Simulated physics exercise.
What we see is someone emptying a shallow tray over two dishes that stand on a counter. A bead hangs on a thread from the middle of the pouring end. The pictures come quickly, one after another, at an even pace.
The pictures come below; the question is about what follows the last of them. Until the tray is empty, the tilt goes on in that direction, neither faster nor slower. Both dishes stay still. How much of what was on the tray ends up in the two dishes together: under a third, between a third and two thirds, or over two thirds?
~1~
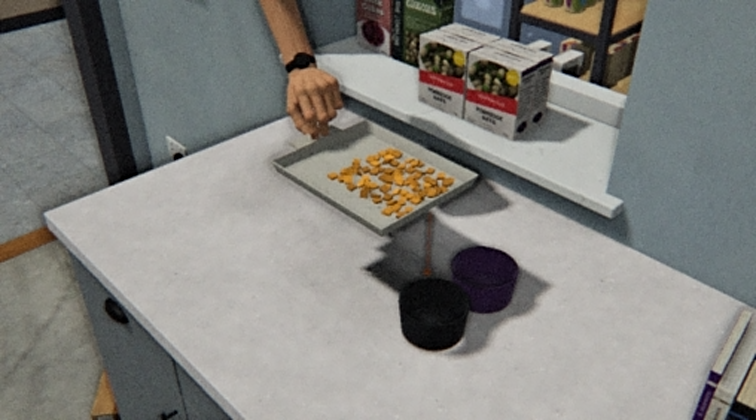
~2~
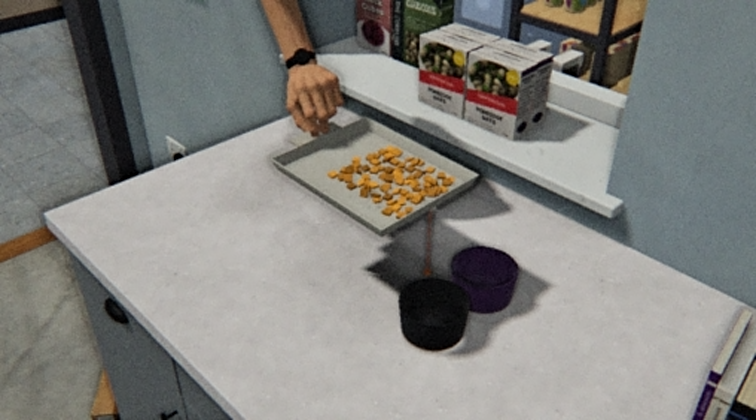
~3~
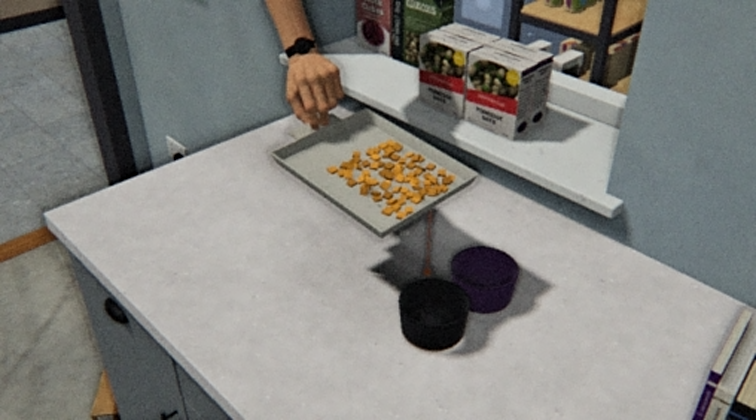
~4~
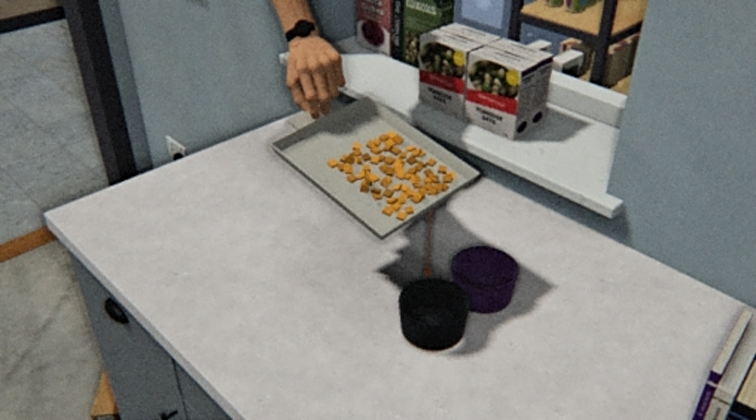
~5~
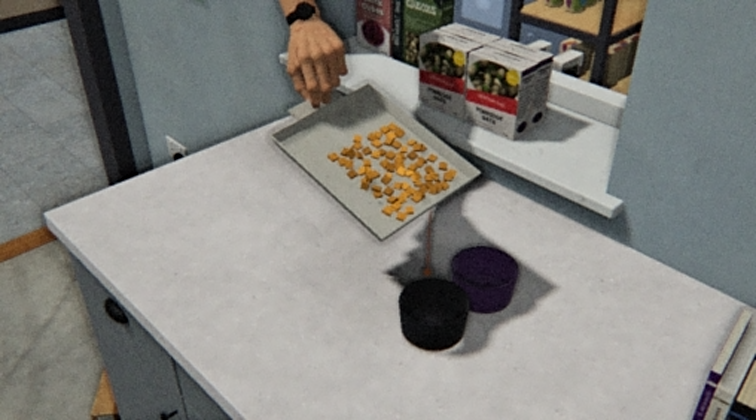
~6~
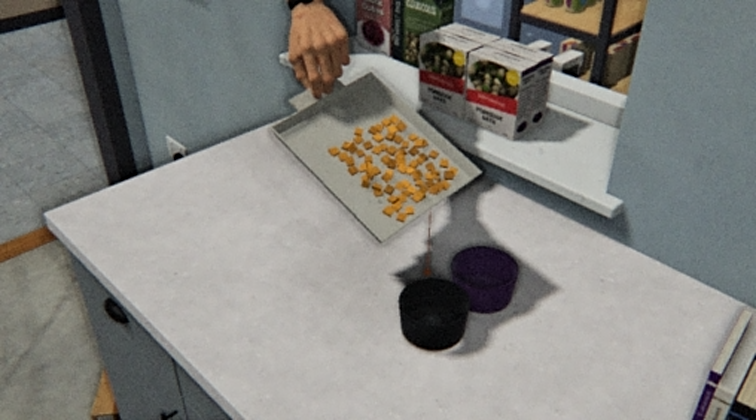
Between a third and two thirds.
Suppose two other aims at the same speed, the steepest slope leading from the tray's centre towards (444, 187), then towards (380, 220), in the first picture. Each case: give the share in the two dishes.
The first gives 60 %, the second 20 %.
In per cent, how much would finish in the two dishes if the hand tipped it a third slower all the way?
Roughly 40%.
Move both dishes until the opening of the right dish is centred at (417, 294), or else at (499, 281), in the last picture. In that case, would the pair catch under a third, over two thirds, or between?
Case one, more than two thirds; case two, below one third.
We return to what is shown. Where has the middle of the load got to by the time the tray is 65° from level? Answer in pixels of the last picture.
Its middle sits at about pixel (405, 215).
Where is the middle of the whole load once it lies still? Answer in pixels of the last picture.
Last view, resting centre - approx. (405, 341).
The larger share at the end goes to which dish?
More ends up in the one on the left.
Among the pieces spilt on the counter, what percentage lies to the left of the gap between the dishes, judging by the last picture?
I'd put it at around 100 per cent.
Shortly afterwards, tray tipped steeply; all but a few on the tray; only a few in the air.
Next, tray tipped past a quarter turn; a little on the tray; near a quarter in the left dish; near a quarter outside both; near a quarter in the air.
Some moments later, tray tipped past a quarter turn; near half in the left dish; near half outside both.
In the end, tray tipped past a quarter turn; near half in the left dish; none at all in the right dish; near half outside both.
